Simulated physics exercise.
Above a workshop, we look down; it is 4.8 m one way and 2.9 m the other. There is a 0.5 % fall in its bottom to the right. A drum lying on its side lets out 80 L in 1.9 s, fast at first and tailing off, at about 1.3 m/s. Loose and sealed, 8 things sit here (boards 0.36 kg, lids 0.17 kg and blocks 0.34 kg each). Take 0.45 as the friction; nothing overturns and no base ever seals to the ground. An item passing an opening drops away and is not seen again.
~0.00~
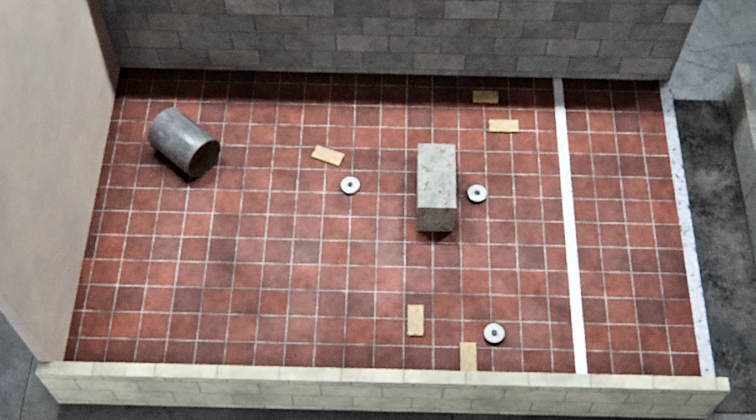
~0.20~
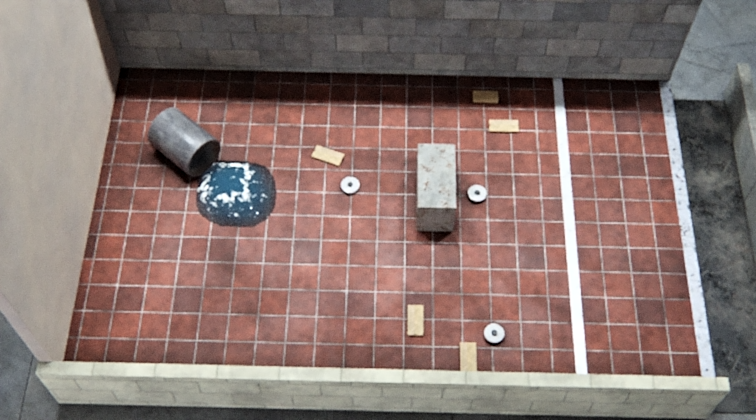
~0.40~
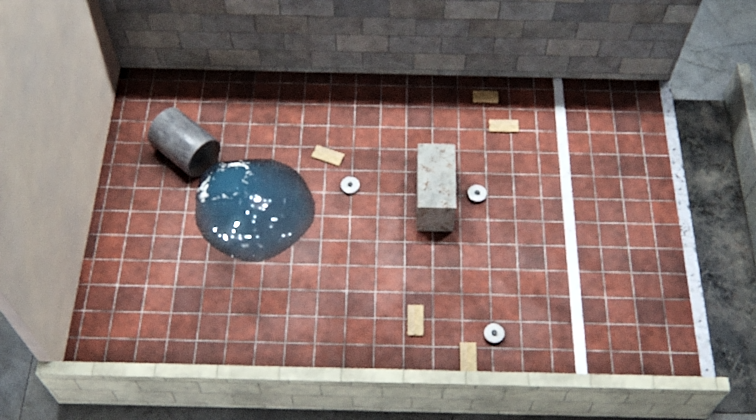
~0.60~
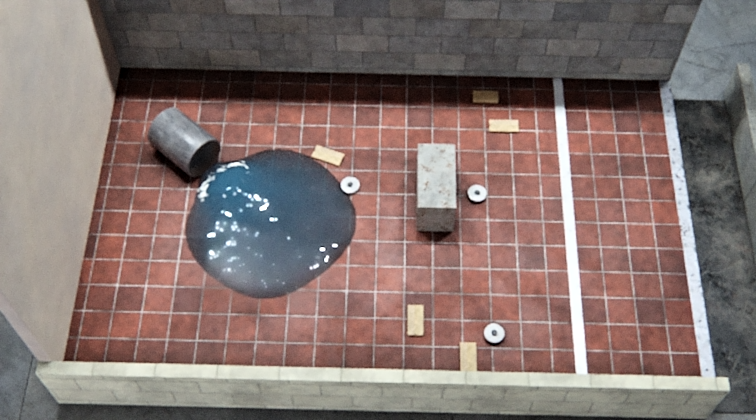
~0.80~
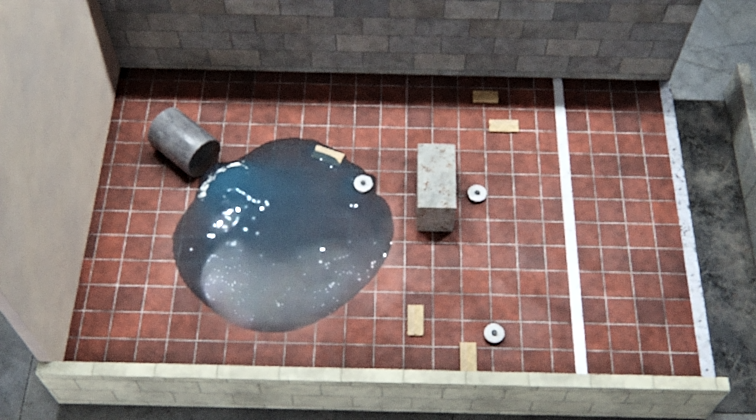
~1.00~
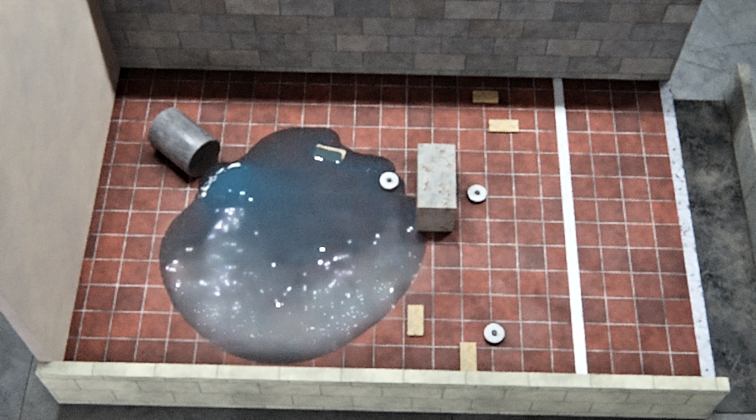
To begin with, a metal drum lies on its side on a red tiled floor, with small boards, round lids and a grey block nearby. Dark water then spreads from its mouth in a widening pool, surrounding one board and pushing the nearest lid a short way right, towards the block.
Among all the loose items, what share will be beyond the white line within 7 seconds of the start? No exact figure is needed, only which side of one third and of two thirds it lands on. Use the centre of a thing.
It lands between the two marks, from one to two thirds.
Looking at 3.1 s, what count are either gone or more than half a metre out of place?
By then 5.
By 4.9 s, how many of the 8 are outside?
By that moment the number is 2.
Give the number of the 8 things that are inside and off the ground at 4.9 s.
At that instant the tally stands at 1.
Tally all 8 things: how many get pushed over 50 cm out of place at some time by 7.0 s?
By my tally, 5.
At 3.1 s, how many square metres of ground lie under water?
Some 4.5 m2 of it.
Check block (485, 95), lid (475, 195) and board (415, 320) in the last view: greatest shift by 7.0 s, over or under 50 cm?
First does not reach it, second does not reach it, third exceeds it.
After 1.4 s 0 of 8 are over the mark; 1 afloat.
After 3.1 s 1 of 8 are over the mark; 3 afloat.
After 4.9 s 3 of 8 are over the mark; 1 afloat.
After 7.0 s 3 of 8 are over the mark; 0 afloat.
